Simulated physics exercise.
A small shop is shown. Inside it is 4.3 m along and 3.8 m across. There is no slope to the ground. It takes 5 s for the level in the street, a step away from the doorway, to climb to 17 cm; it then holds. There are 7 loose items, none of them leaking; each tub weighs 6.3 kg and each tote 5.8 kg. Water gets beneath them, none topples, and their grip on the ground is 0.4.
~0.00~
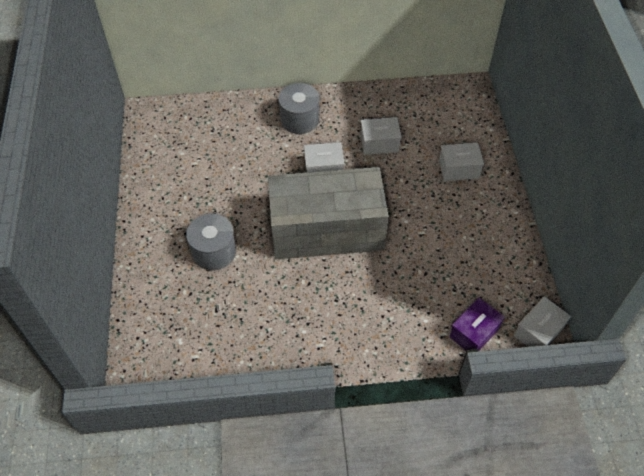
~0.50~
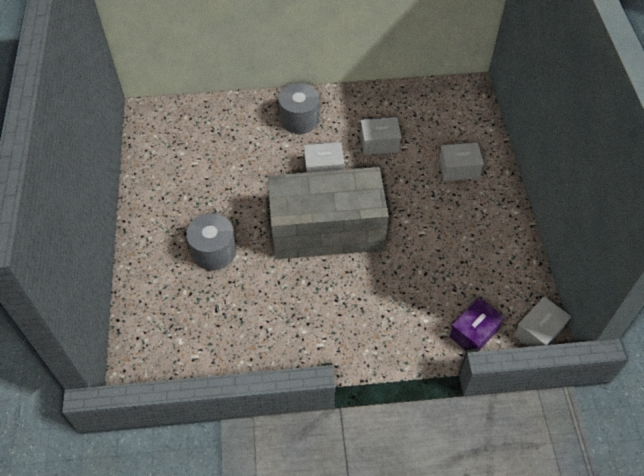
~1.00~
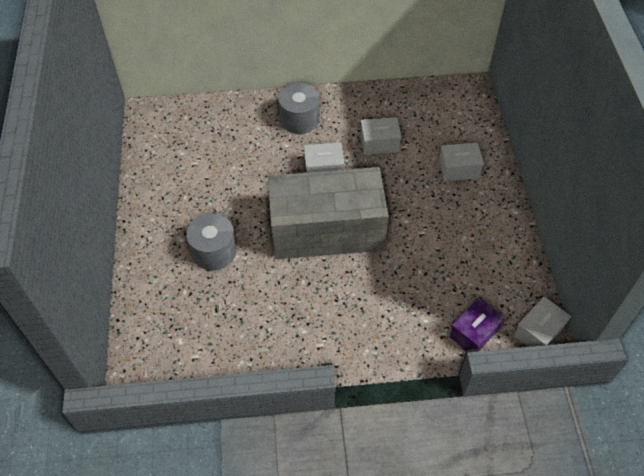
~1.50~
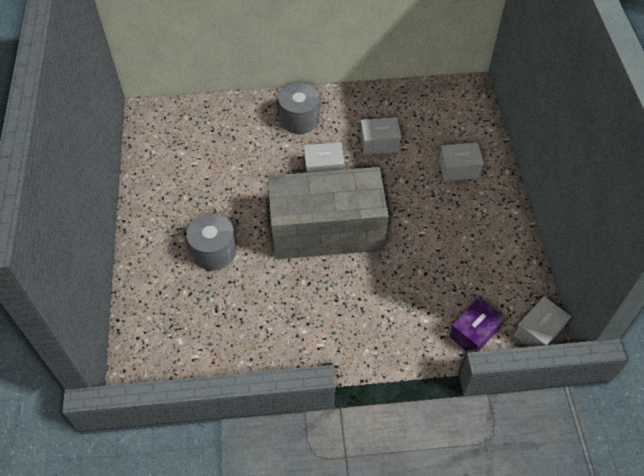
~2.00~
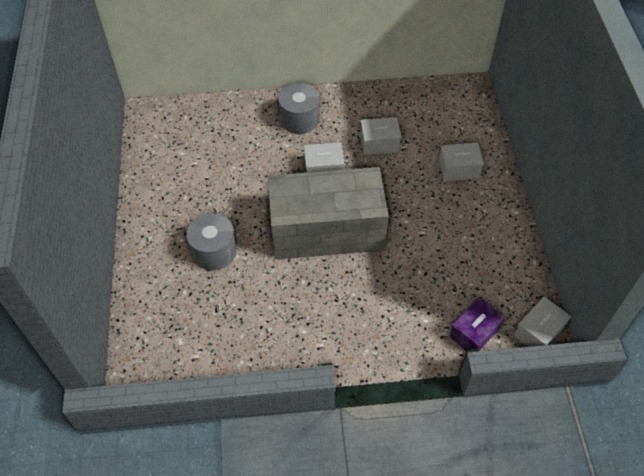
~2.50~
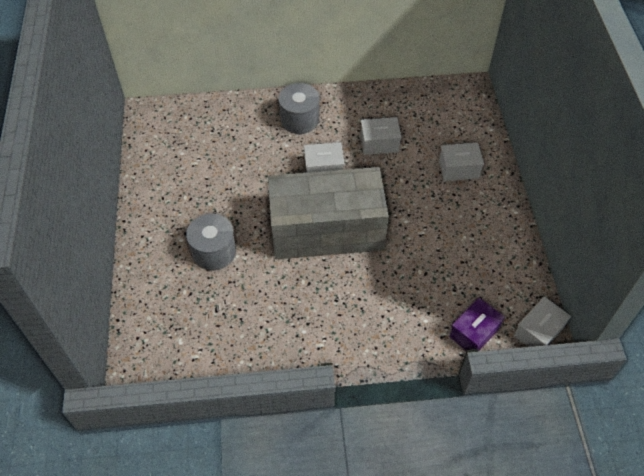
In a small walled shop with drums, pale boxes and a purple tote around a stone block, nothing inside moved while water spread over the pavement outside and reached the doorway.
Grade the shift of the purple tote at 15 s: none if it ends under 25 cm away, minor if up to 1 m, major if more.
The shift is minor.
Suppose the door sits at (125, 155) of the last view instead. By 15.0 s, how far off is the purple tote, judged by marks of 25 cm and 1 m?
So the purple tote is well away by then.
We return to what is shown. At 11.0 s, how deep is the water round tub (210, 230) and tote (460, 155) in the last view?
I'd estimate 3 cm for the first and 5 cm for the second.
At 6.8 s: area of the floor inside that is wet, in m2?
At that time the wet patch spans about 10.0 m2.
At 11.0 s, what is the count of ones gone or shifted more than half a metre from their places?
Tally: 3.
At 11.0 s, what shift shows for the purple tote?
Displacement near 20 cm.
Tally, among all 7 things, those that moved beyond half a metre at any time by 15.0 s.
Result: 5.
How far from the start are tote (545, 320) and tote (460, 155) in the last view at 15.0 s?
Respectively 50 and 350 cm.
After 3.5 s the purple tote is near (479, 321), 0.0 m from its start, aground; 0 afloat.
After 6.8 s the purple tote is near (481, 320), 0.0 m from its start, aground; 0 afloat.
After 11.0 s the purple tote is near (491, 302), 0.2 m from its start, aground; 3 afloat.
After 15.0 s the purple tote is near (540, 299), 0.6 m from its start, afloat; 7 afloat.
